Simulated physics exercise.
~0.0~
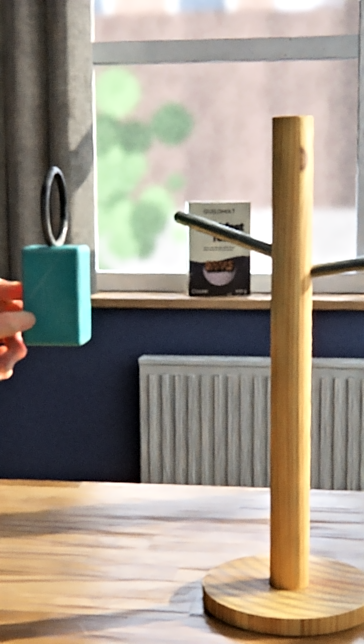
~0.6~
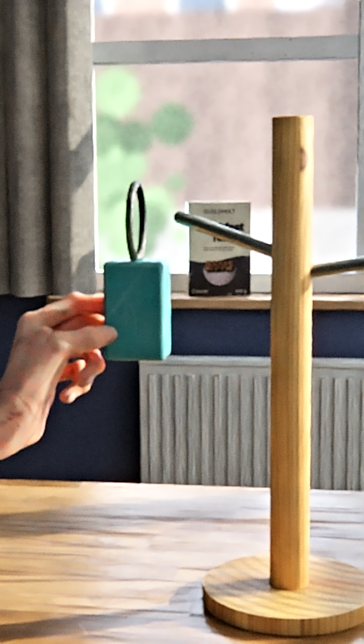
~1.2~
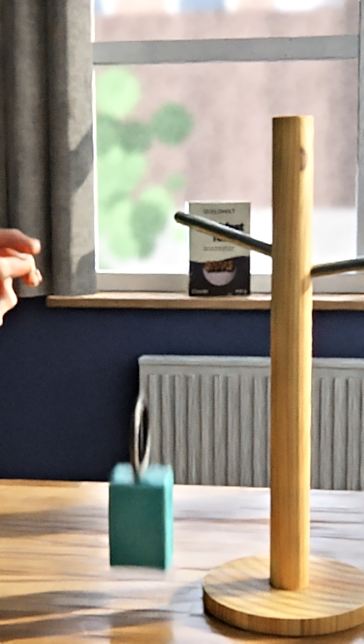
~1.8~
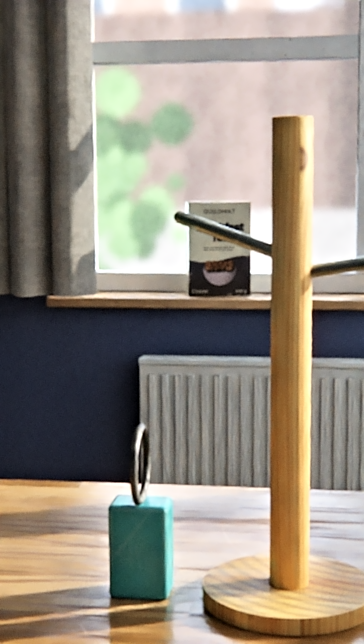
A hand carried a turquoise pouch with a loop on top to the right, toward a wooden peg stand, then let go and drew back. The pouch dropped without catching on a peg and ended up standing on the wooden table.
